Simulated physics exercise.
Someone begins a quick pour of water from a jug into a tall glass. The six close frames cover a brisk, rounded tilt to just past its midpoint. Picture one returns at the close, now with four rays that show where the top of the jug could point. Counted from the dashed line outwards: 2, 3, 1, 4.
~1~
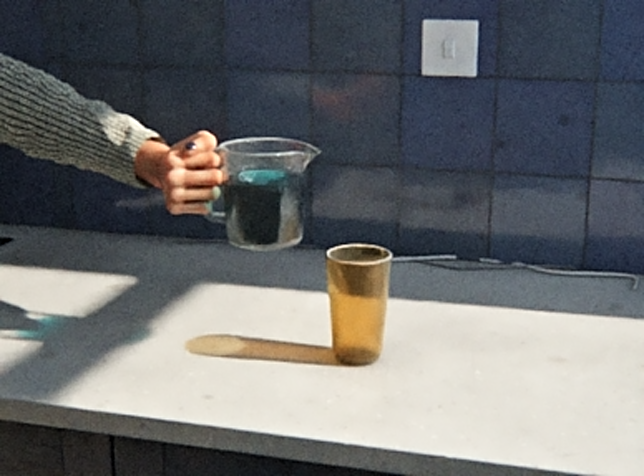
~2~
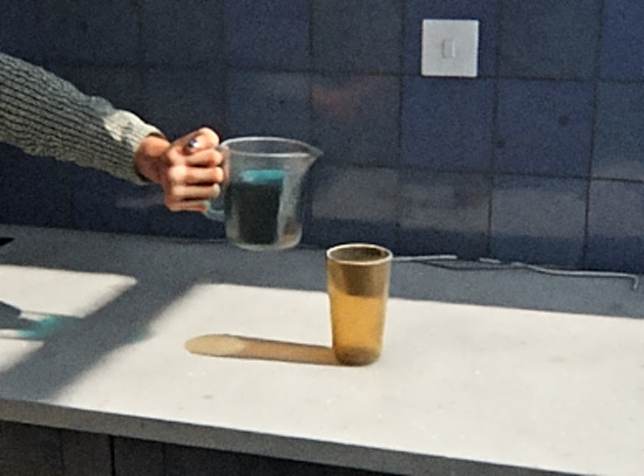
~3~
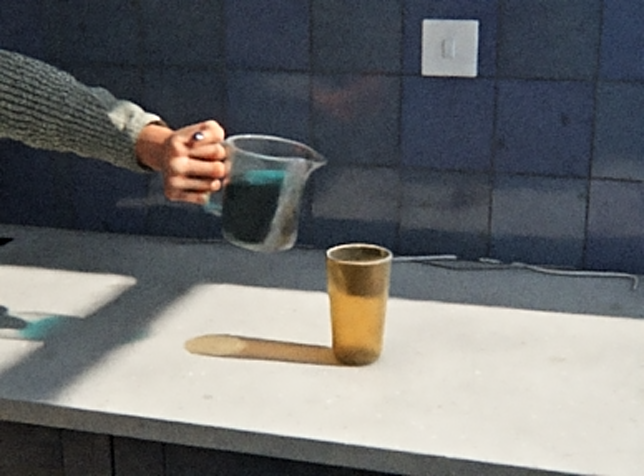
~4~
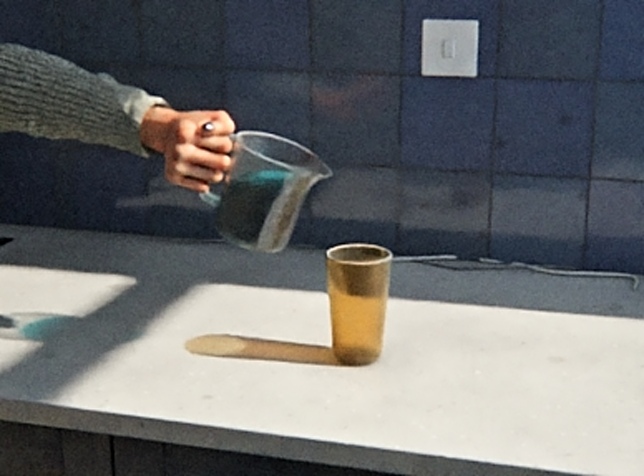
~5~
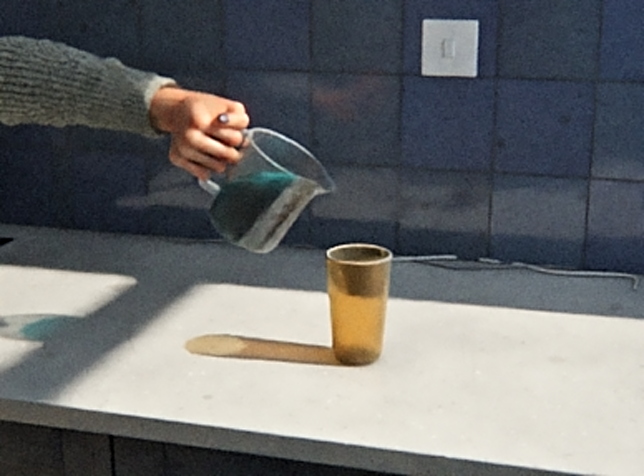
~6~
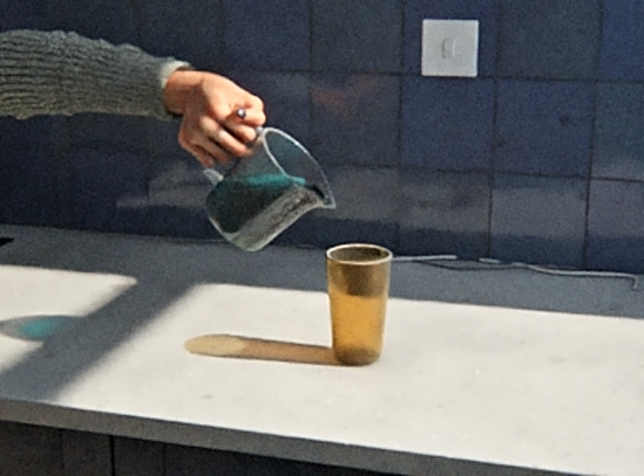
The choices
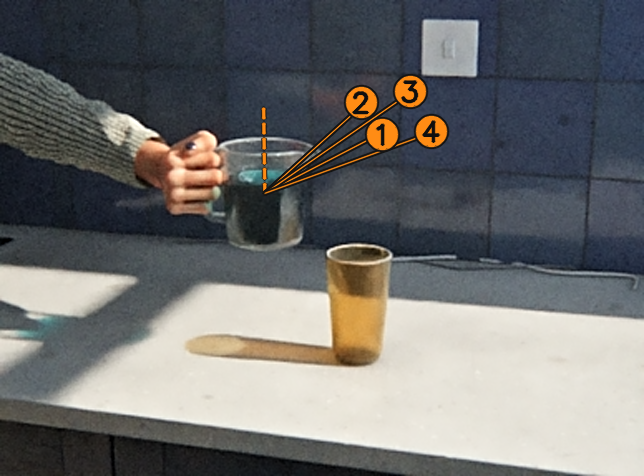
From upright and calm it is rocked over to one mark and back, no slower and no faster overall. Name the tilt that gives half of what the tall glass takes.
4 is best.
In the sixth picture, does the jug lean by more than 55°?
No, it does not.
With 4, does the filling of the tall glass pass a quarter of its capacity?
Yes, clearly.
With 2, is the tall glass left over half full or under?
Under half.
On the marked copy, 1 at (366, 140); 2 at (350, 116); 3 at (397, 101); 4 at (416, 138).
With 1, the tall glass ends with about 37 % of what it can hold.
With 2, the tall glass ends with about 13 % of what it can hold.
With 3, the tall glass ends with about 24 % of what it can hold.
With 4, the tall glass ends with about 52 % of what it can hold.
